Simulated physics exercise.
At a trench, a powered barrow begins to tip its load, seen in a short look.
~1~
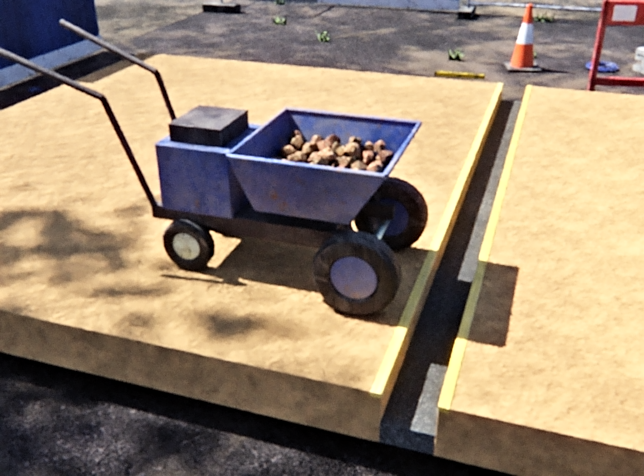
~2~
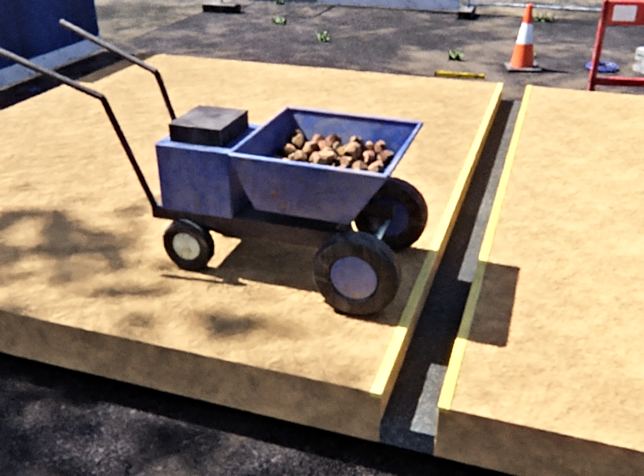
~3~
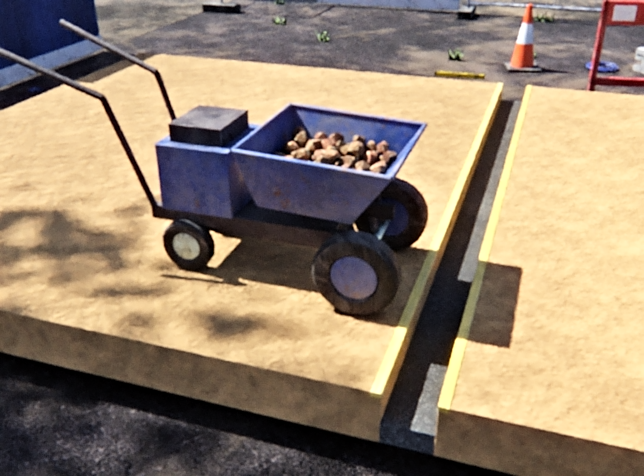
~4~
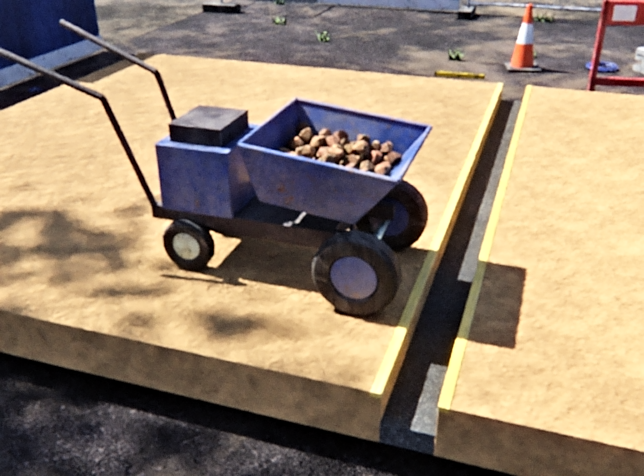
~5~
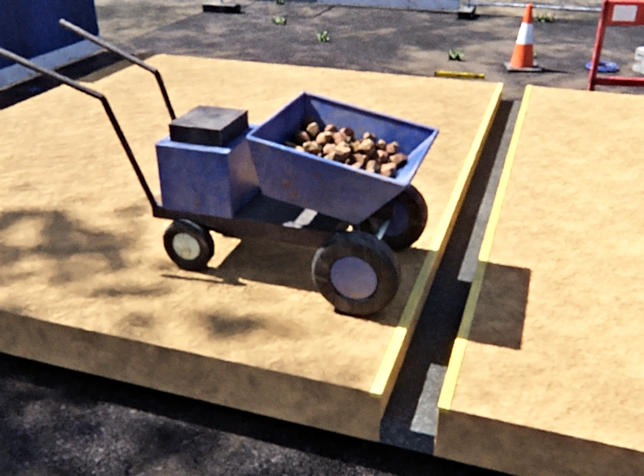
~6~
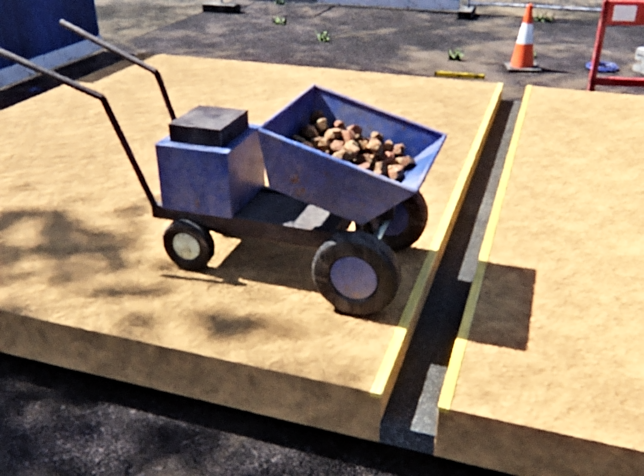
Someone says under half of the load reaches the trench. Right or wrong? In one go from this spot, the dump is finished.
Right.
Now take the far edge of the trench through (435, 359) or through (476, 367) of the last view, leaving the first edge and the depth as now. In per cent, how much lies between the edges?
0 %, 20 %.
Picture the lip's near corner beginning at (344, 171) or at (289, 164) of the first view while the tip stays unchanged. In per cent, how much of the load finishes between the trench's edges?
About 50 percent at the first place and about 80 percent at the second.
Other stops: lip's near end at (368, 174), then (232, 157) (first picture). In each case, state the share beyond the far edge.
First place: Around 80 per cent. Second place: Around 0 per cent.
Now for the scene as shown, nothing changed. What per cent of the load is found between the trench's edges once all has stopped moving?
About 5 in every hundred pieces.
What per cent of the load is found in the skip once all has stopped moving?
Some 0 in a hundred.
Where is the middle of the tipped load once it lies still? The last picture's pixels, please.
Last view, centre at rest - approx. (529, 297).
Soon, skip tipped steeply; all in the skip.
A while on, skip tipped right over; nearly all in the skip; a small part beyond it; a stray few falling.
Towards the end, skip tipped right over; about a quarter in the skip; most beyond it.
Finally, skip tipped right over; a stray few in the skip; a small part in or heaped over the trench; nearly all beyond it.
